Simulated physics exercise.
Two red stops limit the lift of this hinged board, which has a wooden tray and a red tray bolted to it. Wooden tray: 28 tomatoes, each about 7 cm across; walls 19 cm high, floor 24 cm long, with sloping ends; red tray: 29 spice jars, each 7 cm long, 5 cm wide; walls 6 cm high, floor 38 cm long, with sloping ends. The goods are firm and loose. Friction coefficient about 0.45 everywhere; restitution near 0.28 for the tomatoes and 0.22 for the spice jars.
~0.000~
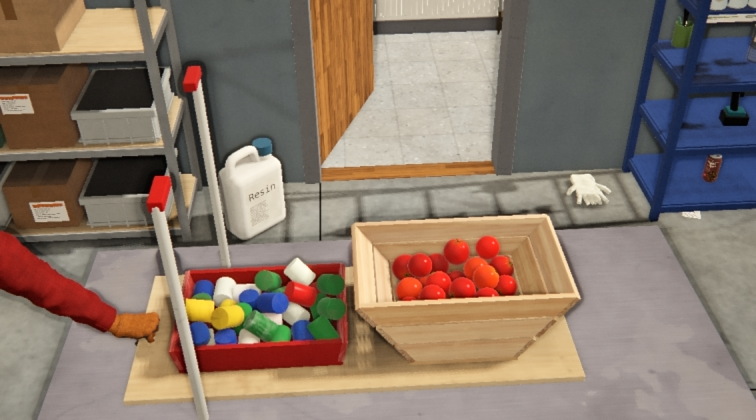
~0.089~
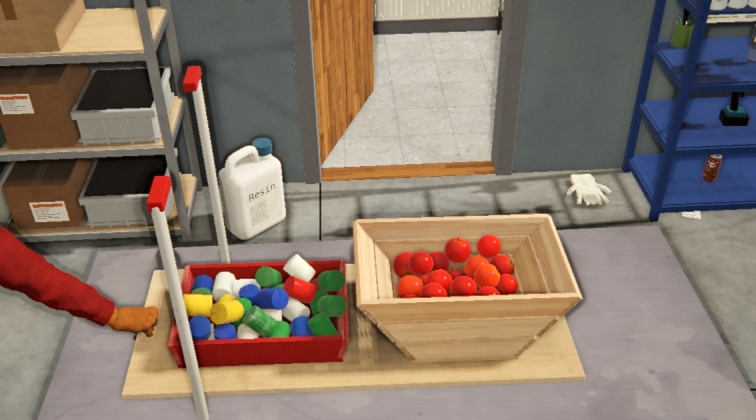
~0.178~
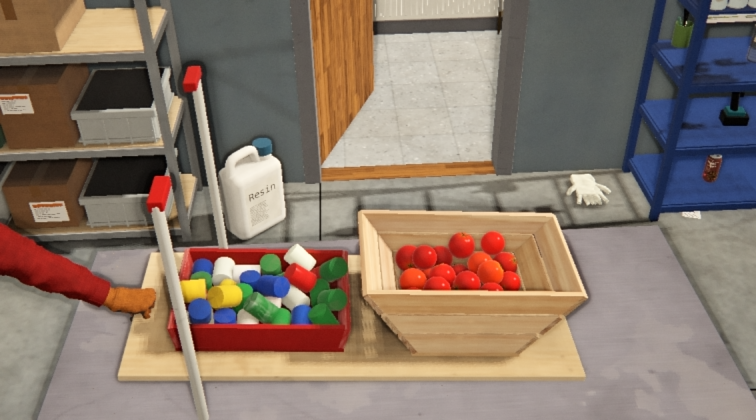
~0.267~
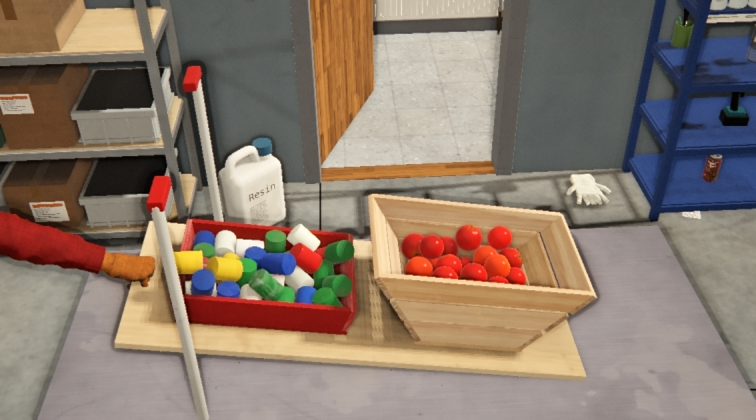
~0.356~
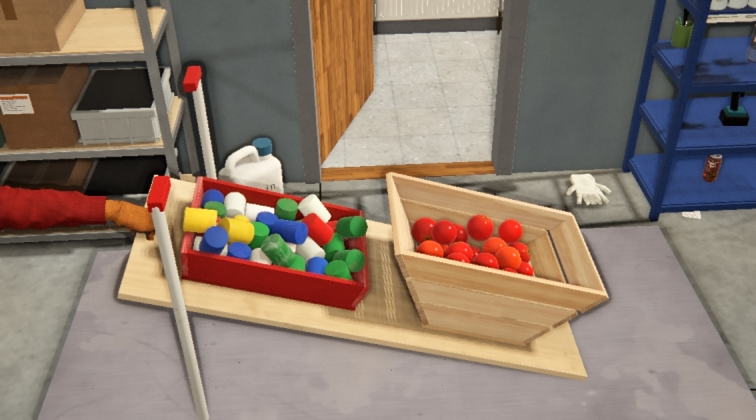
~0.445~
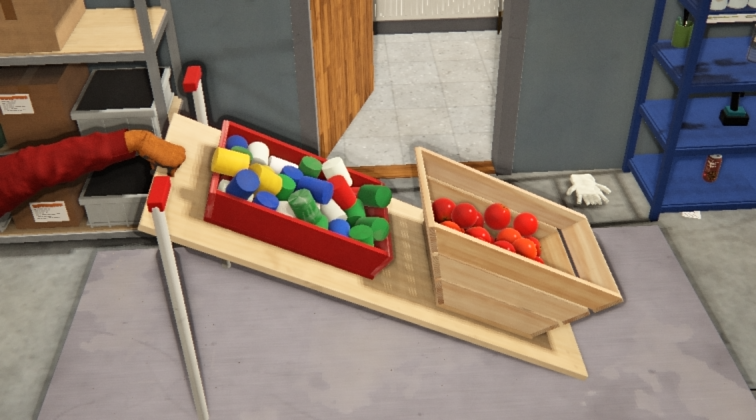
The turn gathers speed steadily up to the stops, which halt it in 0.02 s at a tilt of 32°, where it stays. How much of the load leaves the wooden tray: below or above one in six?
It sheds fewer than one in six of them.
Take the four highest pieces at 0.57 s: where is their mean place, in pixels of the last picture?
At about (302, 95).
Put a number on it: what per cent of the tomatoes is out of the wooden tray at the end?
Near 0 in a hundred.
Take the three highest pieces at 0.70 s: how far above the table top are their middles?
Roughly 72 cm.
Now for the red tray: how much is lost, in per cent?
Red tray 95 per cent.
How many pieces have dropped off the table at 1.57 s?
About 6.
After 0.47 s, it hits the stops.
After 0.57 s, tilt 32°; wooden tray 28 in, 0 out and red tray 29 in, 0 out.
After 0.70 s, tilt 32°; wooden tray 28 in, 0 out and red tray 25 in, 4 out.
After 0.97 s, tilt 32°; wooden tray 28 in, 0 out and red tray 6 in, 23 out.
Final count (at 1.57 s), wooden tray 28 in, 0 out and red tray 2 in, 27 out. Asked share, 0 of 28, 0 per cent.
